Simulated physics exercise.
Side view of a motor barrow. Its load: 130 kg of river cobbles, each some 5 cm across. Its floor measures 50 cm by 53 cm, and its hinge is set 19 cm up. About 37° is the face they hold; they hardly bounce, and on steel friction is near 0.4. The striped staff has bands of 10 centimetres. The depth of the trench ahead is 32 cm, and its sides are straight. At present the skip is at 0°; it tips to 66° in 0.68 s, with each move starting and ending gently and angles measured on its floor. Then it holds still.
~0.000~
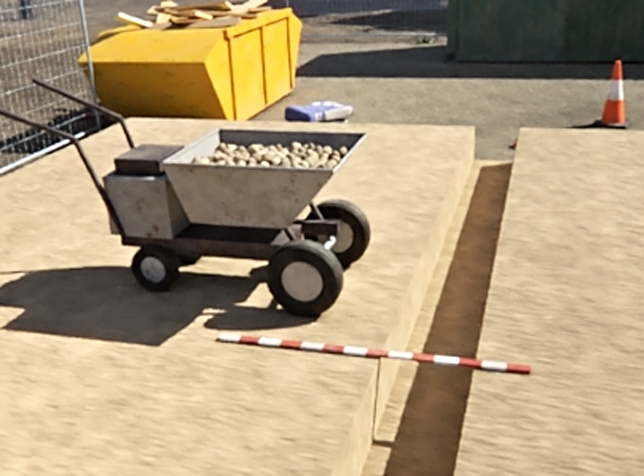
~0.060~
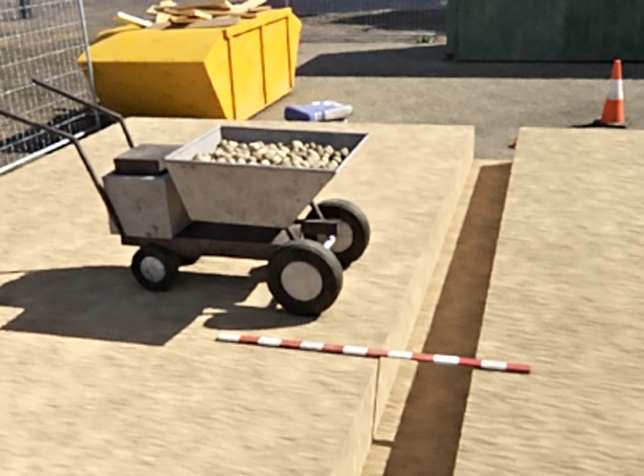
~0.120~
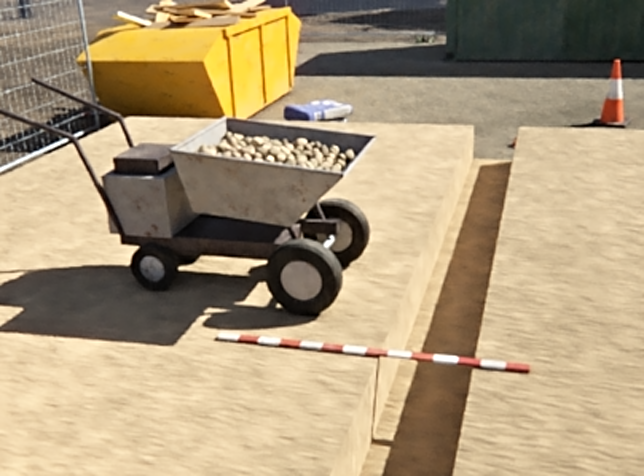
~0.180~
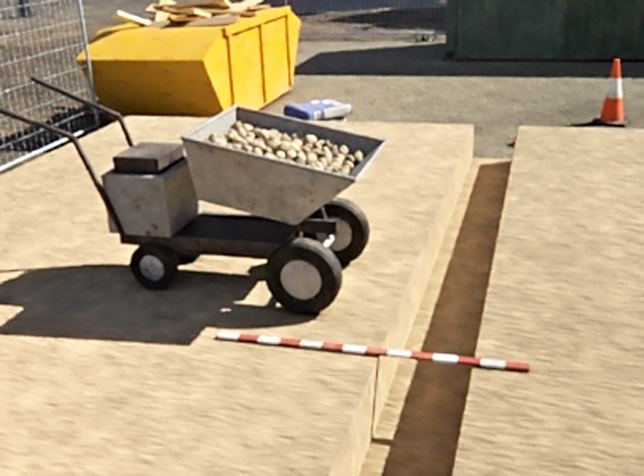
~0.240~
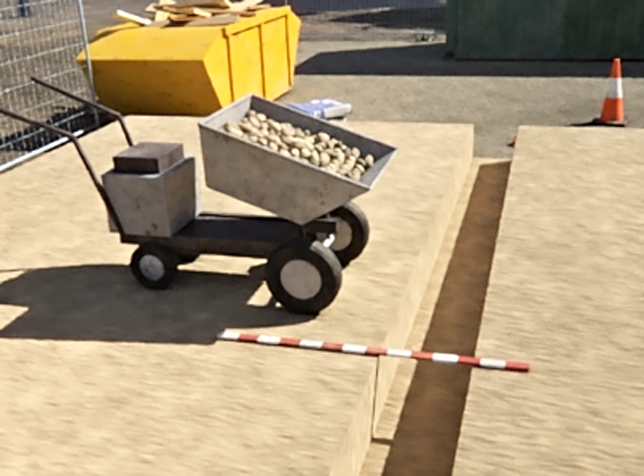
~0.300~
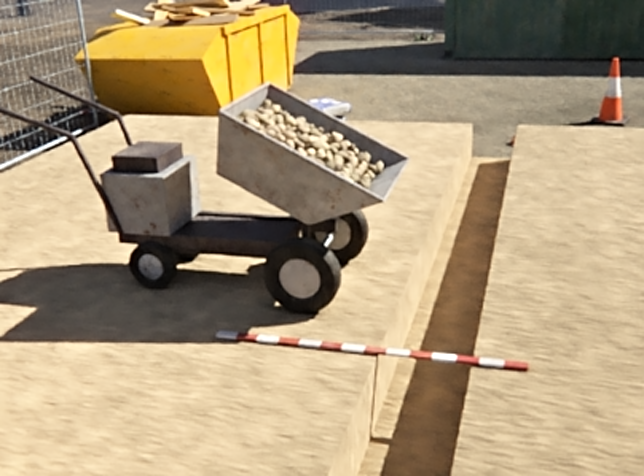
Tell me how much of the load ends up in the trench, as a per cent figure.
Some 57 per cent ends up in the trench.
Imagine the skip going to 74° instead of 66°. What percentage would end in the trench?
Some 55 in a hundred, I'd say.
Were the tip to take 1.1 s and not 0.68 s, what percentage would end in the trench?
Estimate: About 75 %.
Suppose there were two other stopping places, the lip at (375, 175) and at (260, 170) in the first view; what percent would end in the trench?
Roughly 25 percent for the first, and 85 percent for the second.
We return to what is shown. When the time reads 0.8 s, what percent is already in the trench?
I'd say near 15 per cent at that time.
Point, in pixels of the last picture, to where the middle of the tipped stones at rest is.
Resting centre: About (478, 329).
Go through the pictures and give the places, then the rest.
In the first frame, lip at (334, 171), floor tilted 0°, highest stones at (258, 154).
In the second frame, the skip is at 1°, its lip at (337, 172); the top of the load is at (258, 152); the stones move at 0.3 m/s on average.
In the third frame, lip at (344, 175), floor tilted 5°, highest stones at (252, 146); the stones move at 0.7 m/s on average.
In the fourth frame, lip at (356, 180), floor tilted 11°, highest stones at (242, 134); the stones move at 1.0 m/s on average.
In the fifth frame, the skip is at 19°, its lip at (370, 189); the top of the load is at (254, 124); the stones move at 1.2 m/s on average.
In the sixth frame, the skip is at 27°, its lip at (383, 201); the top of the load is at (263, 113); the stones move at 1.3 m/s on average.
After 0.5 s the floor is at 56°; 100 % in the skip; the foremost stones are at (404, 224).
After 0.8 s the floor is at 66°; 81 % in the skip, 17 % in the trench, 2 % past the trench; the foremost stones are at (492, 303).
After 1.1 s the floor is at 66°; 30 % in the skip, 28 % in the trench, 42 % past the trench; the foremost stones are past the picture's edge.
After 3.1 s the floor is at 66°; 0 % in the skip, 57 % in the trench, 43 % past the trench; the foremost stones are past the picture's edge.
